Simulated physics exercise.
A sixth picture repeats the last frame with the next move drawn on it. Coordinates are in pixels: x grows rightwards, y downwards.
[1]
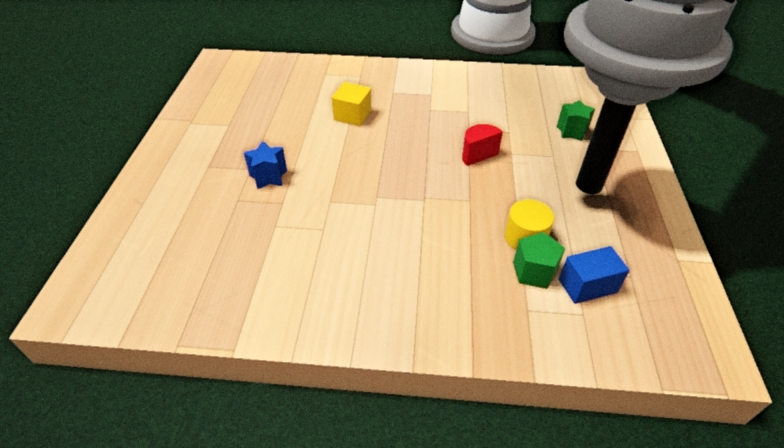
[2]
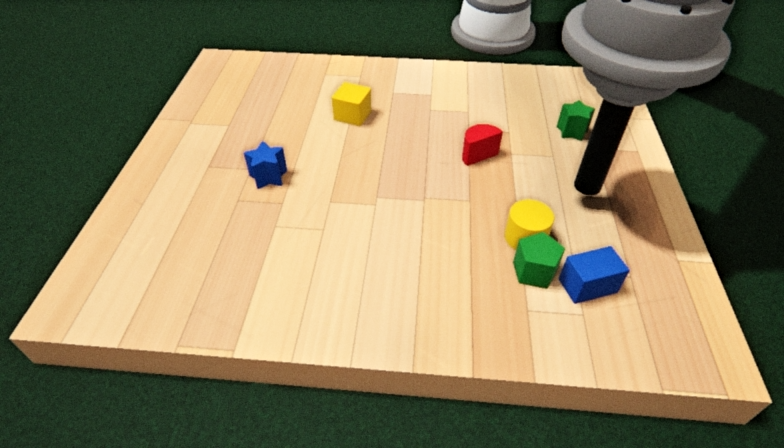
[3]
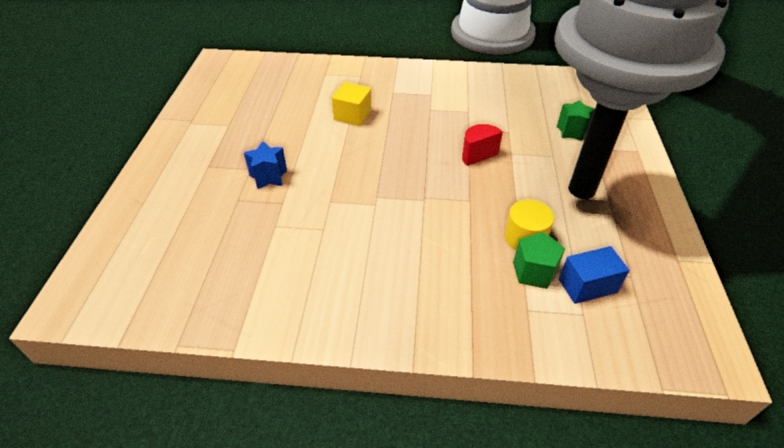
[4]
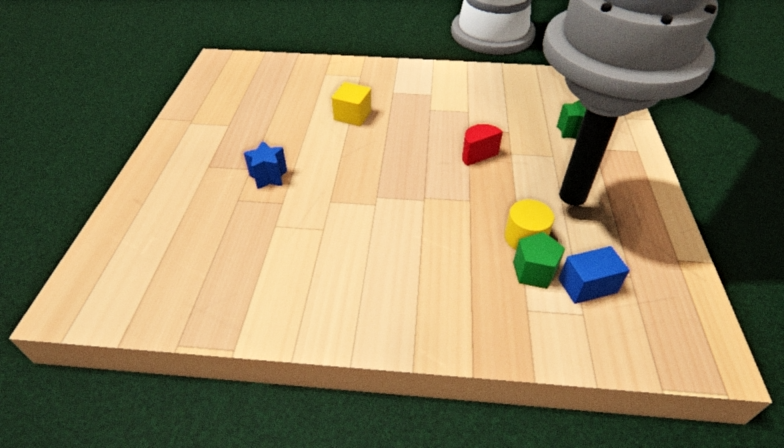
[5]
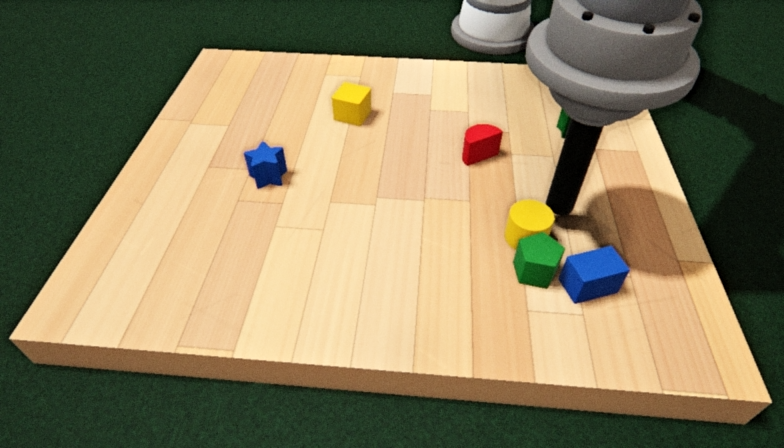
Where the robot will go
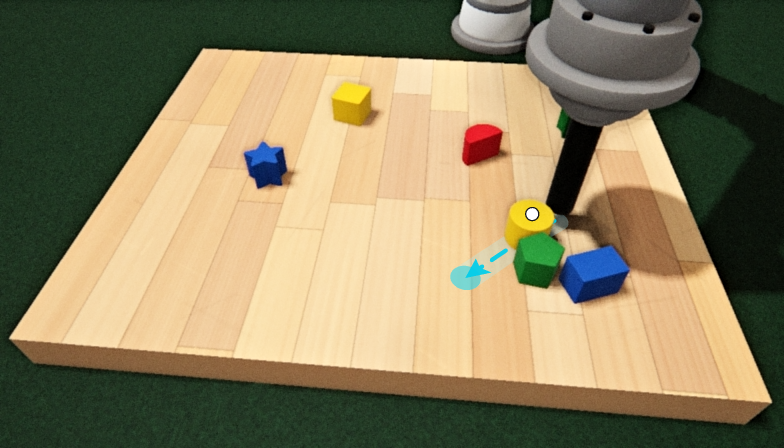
A robot arm moves its black peg slowly down and left toward the yellow cylinder.
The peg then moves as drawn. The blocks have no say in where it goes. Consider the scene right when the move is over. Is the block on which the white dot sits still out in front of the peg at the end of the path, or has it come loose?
I'm fairly sure the block on which the white dot sits rides along ahead of the peg to the very end.
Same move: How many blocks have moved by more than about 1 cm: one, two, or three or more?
My answer is one.
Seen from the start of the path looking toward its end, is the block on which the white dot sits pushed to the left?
My answer is no.
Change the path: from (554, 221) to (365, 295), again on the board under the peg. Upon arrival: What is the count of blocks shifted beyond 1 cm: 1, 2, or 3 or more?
Here I'd predict a lone block moving more than 1 cm.
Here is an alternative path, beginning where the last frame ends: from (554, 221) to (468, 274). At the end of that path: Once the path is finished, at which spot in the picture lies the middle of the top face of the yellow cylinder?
The middle of the upper face of the yellow cylinder will lie at about (433, 246) in the picture.
The drawn path runs in a line from (554, 221) to (465, 278); the dot is on the yellow cylinder.
What follows on the original path. One third of the way, peg at (530, 223); yellow cylinder at (502, 227).
Two thirds of the way, peg at (499, 243); yellow cylinder at (466, 242).
At the end, peg at (468, 263); yellow cylinder at (430, 252); green pentagonal block not moved.
